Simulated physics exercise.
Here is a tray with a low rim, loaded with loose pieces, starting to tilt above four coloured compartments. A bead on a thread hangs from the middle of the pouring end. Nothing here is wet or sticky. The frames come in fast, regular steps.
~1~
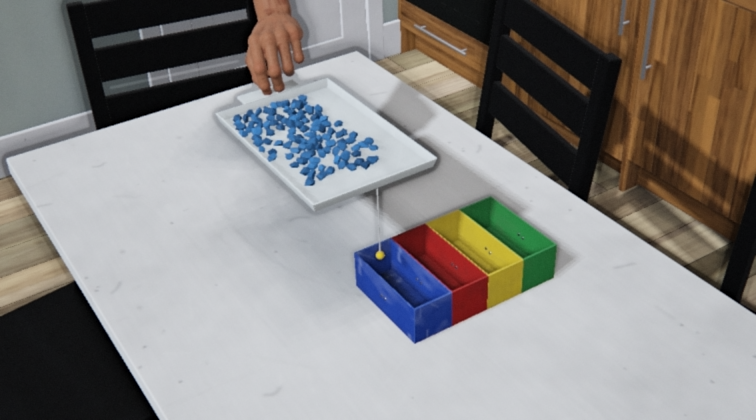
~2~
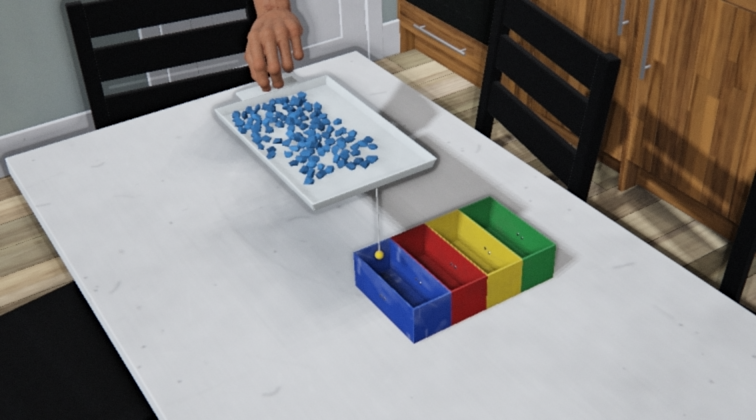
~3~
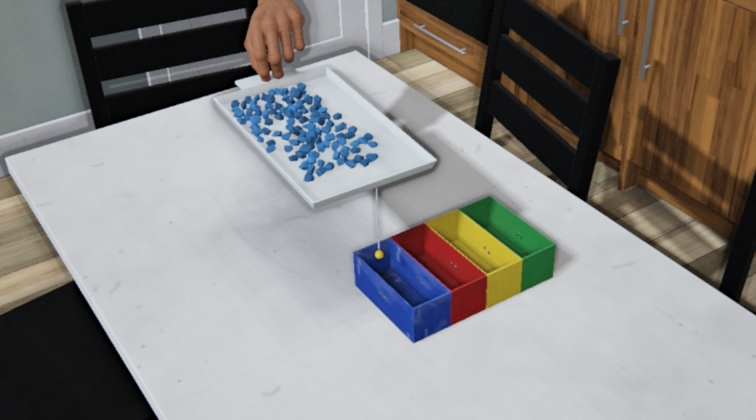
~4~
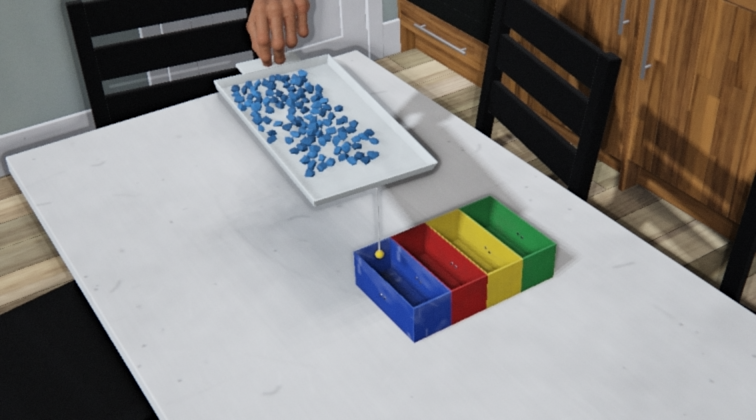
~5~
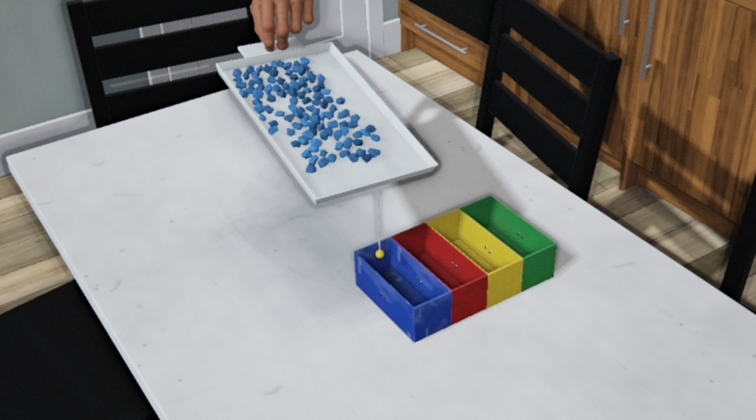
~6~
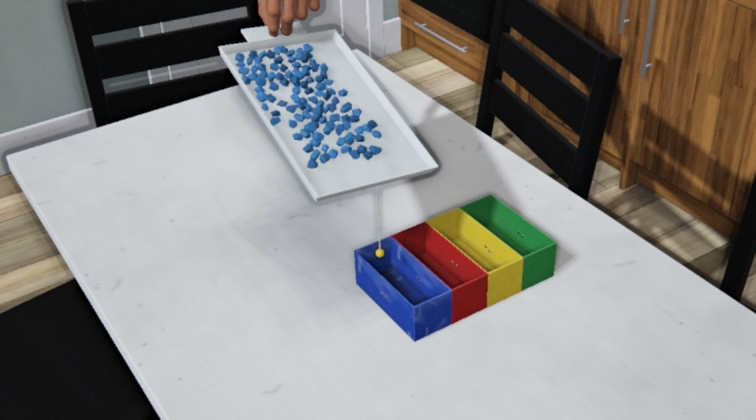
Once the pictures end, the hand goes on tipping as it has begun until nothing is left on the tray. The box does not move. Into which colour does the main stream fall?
The red one ends fullest.
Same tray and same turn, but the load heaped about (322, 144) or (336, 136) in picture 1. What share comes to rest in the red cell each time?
Near 60 % and 60 %.
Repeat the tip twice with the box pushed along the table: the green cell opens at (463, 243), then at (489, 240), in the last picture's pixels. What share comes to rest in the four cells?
Near 100 % and 100 %.
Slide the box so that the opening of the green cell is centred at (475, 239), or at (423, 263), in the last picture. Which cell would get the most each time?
One: The yellow cell. Two: That green cell.
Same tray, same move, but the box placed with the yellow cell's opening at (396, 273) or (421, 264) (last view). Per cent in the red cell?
Roughly 0 per cent, and 0 per cent.
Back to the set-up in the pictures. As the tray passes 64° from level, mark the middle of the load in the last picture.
Around (402, 152).
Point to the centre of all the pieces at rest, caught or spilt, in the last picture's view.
Around (445, 290).
Soon, tray tipped steeply; nearly all on the tray; a small part falling or outside the box.
A while on, tray tipped past a quarter turn; a small part on the tray; about half in the red cell; about a quarter in the blue cell; about a quarter in the yellow cell; a small part falling or outside the box.
Towards the end, tray tipped past a quarter turn; about two thirds in the red cell; about a quarter in the blue cell; about a quarter in the yellow cell; a small part falling or outside the box.
Finally, tray tipped past a quarter turn; about two thirds in the red cell; about a quarter in the blue cell; about a quarter in the yellow cell; none in the green cell; a small part outside the box.
